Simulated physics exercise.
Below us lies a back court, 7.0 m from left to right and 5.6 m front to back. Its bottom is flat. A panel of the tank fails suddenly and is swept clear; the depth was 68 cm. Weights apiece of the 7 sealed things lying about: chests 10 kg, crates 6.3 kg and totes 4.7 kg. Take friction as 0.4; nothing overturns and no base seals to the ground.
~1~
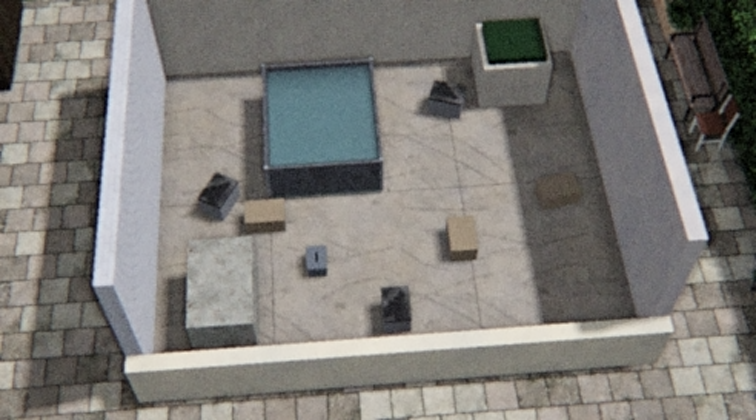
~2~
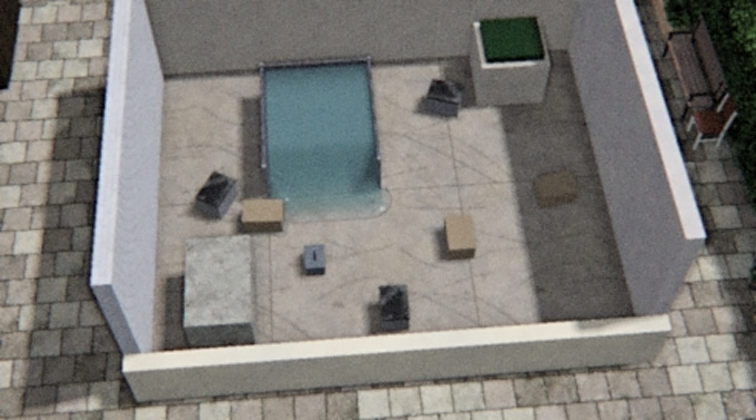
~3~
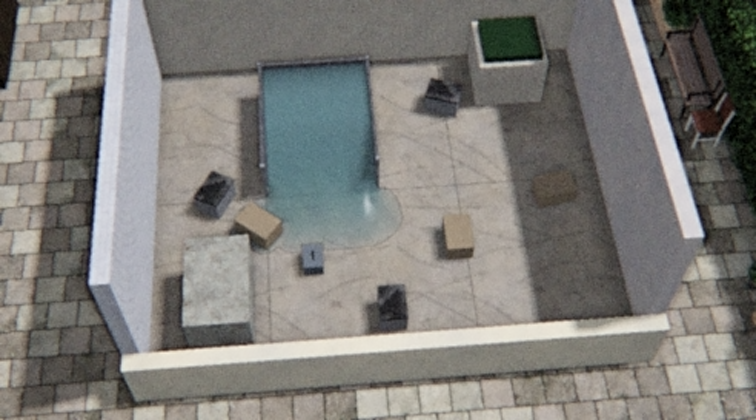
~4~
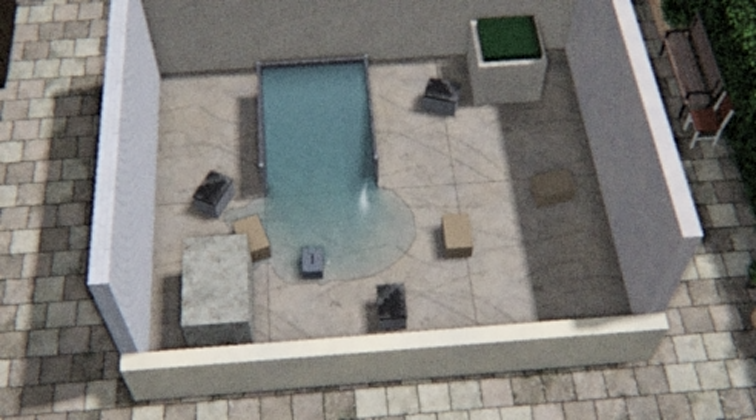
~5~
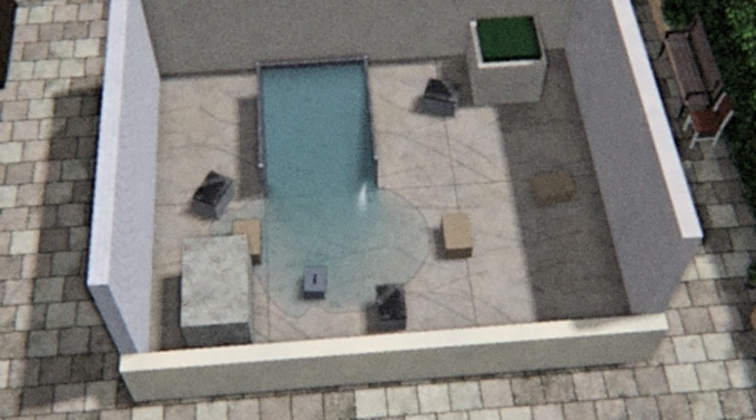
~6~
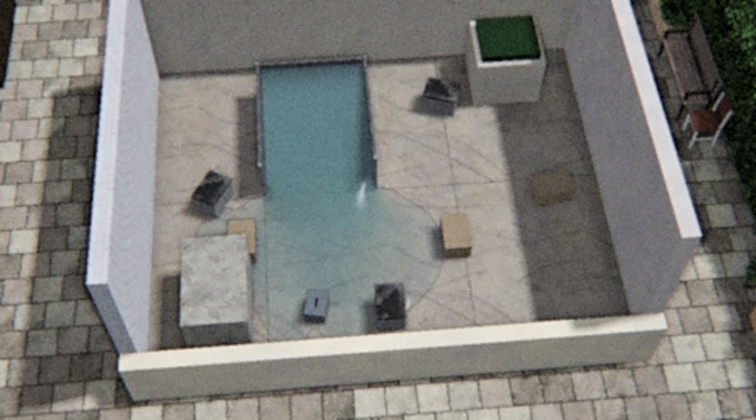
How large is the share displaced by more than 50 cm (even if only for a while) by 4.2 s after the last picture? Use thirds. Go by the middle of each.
That comes to two thirds or more.
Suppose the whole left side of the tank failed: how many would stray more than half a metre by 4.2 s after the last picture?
In that case 6 of them.
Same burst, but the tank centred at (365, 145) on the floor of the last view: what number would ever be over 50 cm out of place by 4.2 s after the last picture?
Then 6.
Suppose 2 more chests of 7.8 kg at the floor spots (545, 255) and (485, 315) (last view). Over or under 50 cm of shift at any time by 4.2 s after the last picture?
In that order: Over, past it.
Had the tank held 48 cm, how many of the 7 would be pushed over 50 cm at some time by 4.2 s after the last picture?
In that case 4 of them.
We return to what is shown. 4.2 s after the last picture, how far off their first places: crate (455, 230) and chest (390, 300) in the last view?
In turn: 150 cm, 350 cm.
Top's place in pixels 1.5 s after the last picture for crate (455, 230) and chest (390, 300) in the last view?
Near (492, 227) and (470, 313).
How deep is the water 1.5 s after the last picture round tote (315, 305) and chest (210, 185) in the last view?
About 37 and 0 cm.
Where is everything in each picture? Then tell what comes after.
In the first frame, a tote at (317, 257) rests on the ground; a crate at (264, 211) rests on the ground; water covers 3.4 m2; 0 of 7 have shifted.
In the second frame, a tote at (315, 256), on the bottom; a crate at (262, 210) rests on the ground; 4.3 m2 under water; 0 of 7 have shifted.
In the third frame, a tote at (313, 256) rests on the ground; a crate at (258, 220) rests on the ground, 21 cm from its start; water covers 5.5 m2; 1 of 7 have shifted.
In the fourth frame, a tote at (312, 259), on the bottom, 8 cm from its start; a crate at (251, 234) rests on the ground, 48 cm from its start; 7.0 m2 under water; 2 of 7 have shifted.
In the fifth frame, a tote at (315, 279) rests on the ground, 43 cm from its start; a crate at (246, 237) rests on the ground, 54 cm from its start; water covers 8.7 m2; 2 of 7 have shifted.
In the sixth frame, a tote at (316, 303), on the bottom, 83 cm from its start; a crate at (241, 237) rests on the ground, 57 cm from its start; water covers 10.5 m2; 2 of 7 have shifted.
Then, 0.4 s after the last picture 2 of 7 are over 50 cm from their spots; 2 afloat.
Then, 1.5 s after the last picture 4 of 7 are over 50 cm from their spots; 2 afloat.
Then, 2.8 s after the last picture 4 of 7 are over 50 cm from their spots; 2 afloat.
Then, 4.2 s after the last picture 6 of 7 are over 50 cm from their spots, and 6 have been at some point; 4 afloat.
